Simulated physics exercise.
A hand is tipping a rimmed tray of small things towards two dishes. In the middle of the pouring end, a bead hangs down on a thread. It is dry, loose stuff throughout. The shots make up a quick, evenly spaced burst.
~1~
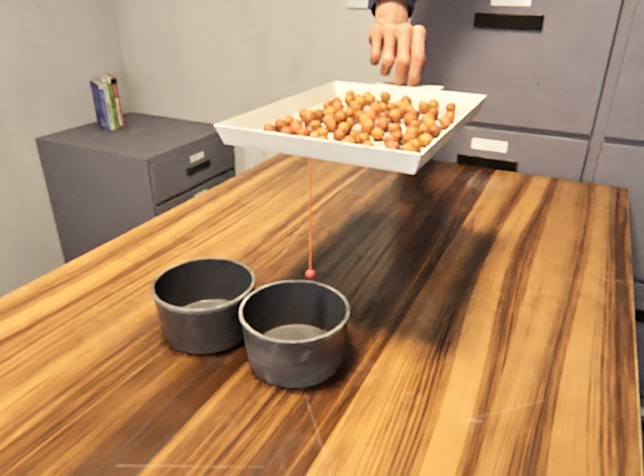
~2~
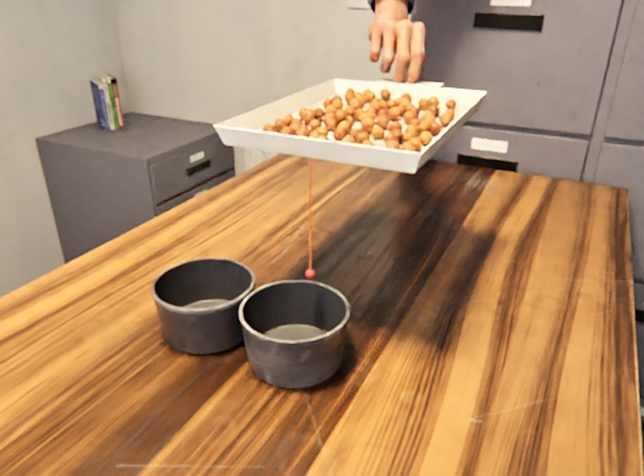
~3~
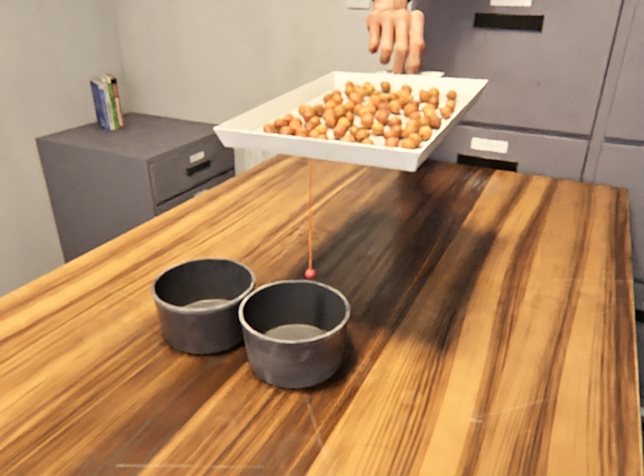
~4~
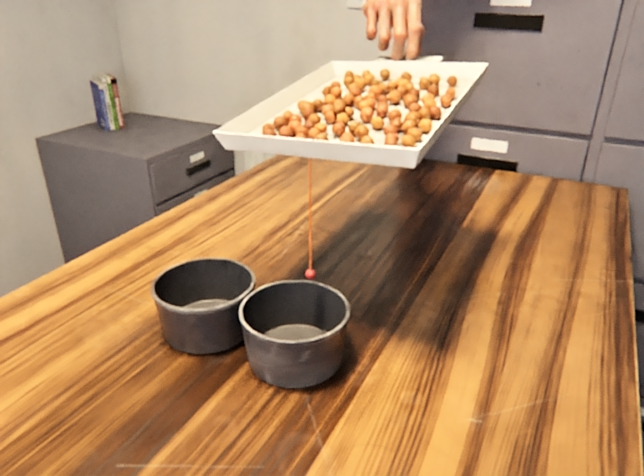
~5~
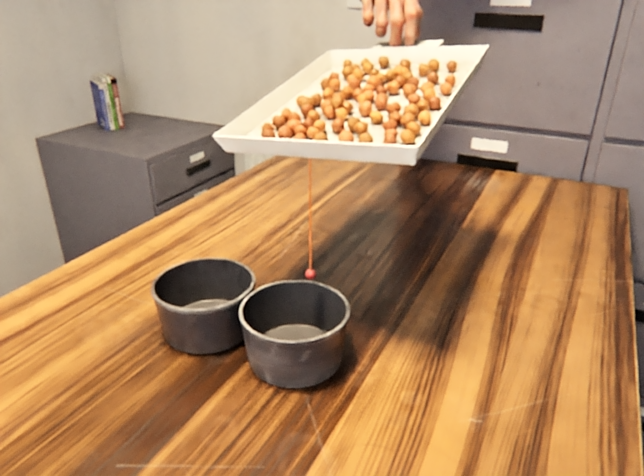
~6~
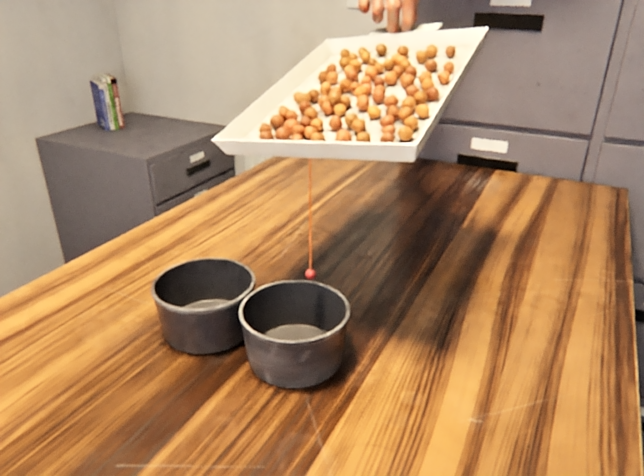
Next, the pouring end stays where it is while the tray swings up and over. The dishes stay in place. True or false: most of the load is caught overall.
True.
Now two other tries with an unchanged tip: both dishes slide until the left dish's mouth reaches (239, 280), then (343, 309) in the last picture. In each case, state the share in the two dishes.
Approximately 60 percent, followed by approximately 0 percent.
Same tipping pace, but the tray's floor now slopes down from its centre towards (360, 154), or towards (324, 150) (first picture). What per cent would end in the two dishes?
About 20 % and about 50 %.
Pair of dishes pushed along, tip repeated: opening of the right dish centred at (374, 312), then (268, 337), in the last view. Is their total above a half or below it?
Short of half, then Short of half.
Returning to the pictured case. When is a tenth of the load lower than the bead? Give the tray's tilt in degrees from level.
Angle: Approx. 90 degrees.
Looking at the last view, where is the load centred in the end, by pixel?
I'd place the middle at about (218, 321).
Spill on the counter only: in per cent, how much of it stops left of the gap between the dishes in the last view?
Left share: Some 50 per cent.
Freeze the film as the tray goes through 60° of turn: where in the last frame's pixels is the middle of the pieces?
Somewhere about (279, 111).
Soon, tray tipped steeply; nearly all on the tray; a stray few in the air.
A while on, tray tipped right over; most on the tray; a small part in the left dish; a stray few outside both; a small part in the air.
Towards the end, tray tipped past a quarter turn; about a quarter in the right dish; about half in the left dish; about a quarter outside both.
Finally, tray tipped past a quarter turn; about a quarter in the right dish; about half in the left dish; about a quarter outside both.
